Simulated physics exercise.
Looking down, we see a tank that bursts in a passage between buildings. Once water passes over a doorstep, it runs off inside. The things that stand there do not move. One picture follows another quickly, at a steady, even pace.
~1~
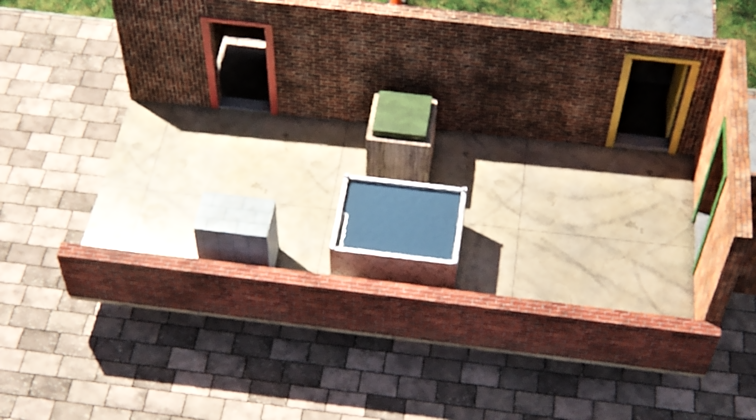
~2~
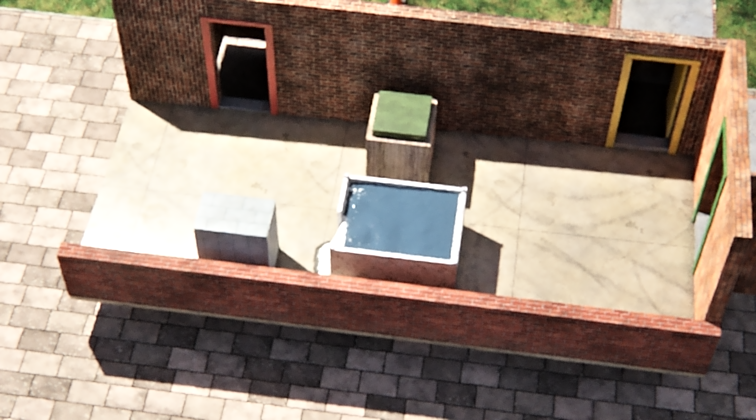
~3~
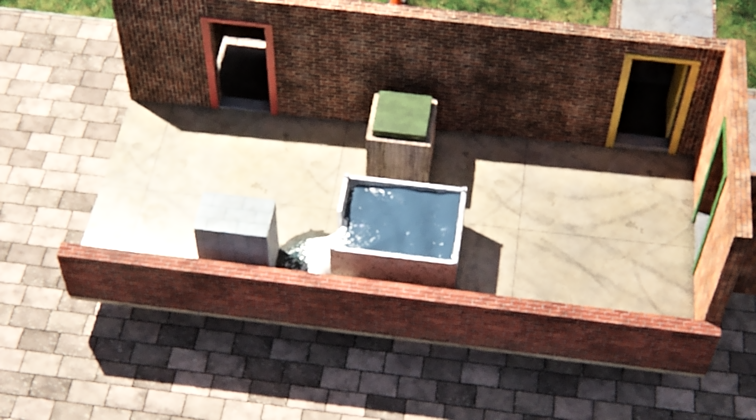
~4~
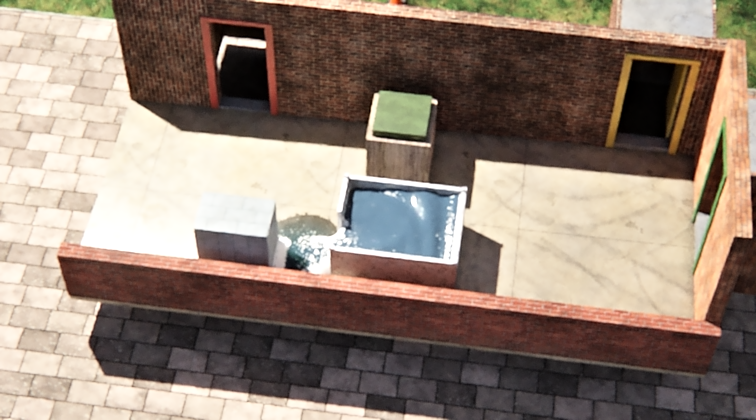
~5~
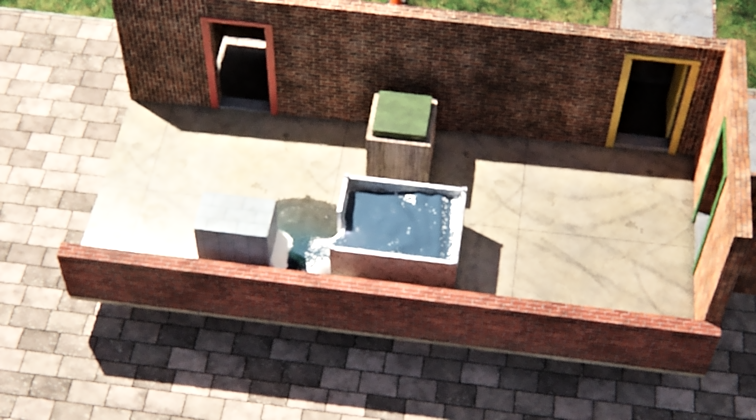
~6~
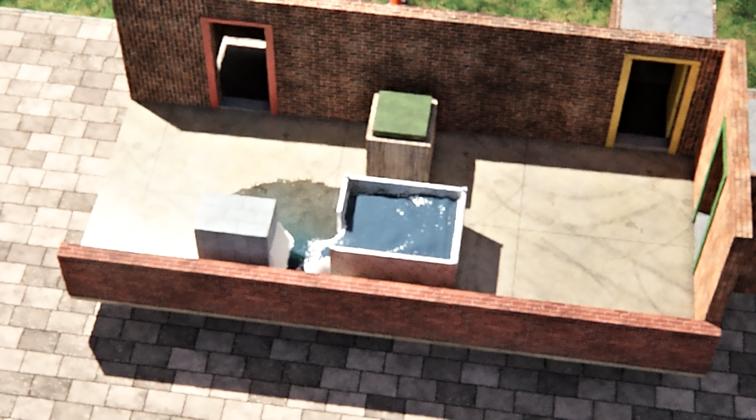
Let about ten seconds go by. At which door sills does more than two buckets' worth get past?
My prediction: The yellow door never exceeds two buckets; the green door never exceeds two buckets; the red door exceeds two buckets.
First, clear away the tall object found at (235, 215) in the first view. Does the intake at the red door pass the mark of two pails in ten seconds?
Outcome - red: Within the limit.
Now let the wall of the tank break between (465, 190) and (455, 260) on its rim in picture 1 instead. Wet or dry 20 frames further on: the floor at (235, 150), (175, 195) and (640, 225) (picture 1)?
Point one not reached; point two not reached; point three reached.
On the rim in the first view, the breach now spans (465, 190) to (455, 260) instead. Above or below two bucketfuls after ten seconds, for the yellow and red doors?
Yellow door: Beyond the mark, red door: Short of the mark.
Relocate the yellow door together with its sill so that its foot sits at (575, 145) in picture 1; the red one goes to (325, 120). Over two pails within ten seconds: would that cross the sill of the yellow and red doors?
As it turns out, the yellow keeps clear but the red spills past.
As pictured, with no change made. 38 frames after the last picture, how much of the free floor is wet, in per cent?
About 65 in a hundred.
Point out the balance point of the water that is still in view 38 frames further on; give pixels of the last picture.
The balance point is around (371, 230).
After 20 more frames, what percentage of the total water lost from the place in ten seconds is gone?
It should be close to 40 percent by then.
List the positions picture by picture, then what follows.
In the first picture, still water in the water tank at (399, 221).
In the second picture, water pours out at (338, 254) and has run to (329, 245).
In the third picture, the front is at (286, 250), out from the gap at (338, 255).
In the fourth picture, water pours out at (338, 255) and has run to a hidden place.
In the fifth picture, water pours out at (338, 255) and has run to a hidden place.
In the sixth picture, the front is at a hidden place, out from the gap at (338, 255).
A moment on, water covers 25 % of the floor; the yellow door not reached, the green door not reached, the red door not reached.
Next, water covers 45 % of the floor; the yellow door not reached, the green door not reached, the red door over two buckets in.
Then, water covers 60 % of the floor; the yellow door not reached, the green door not reached, the red door over two buckets in.
Later, water covers 65 % of the floor; the yellow door not reached, the green door wet at the sill, nothing in, the red door far over two buckets in.
In the end, water covers 75 % of the floor; the yellow door wet at the sill, nothing in, the green door wet at the sill, nothing in, the red door far over two buckets in.
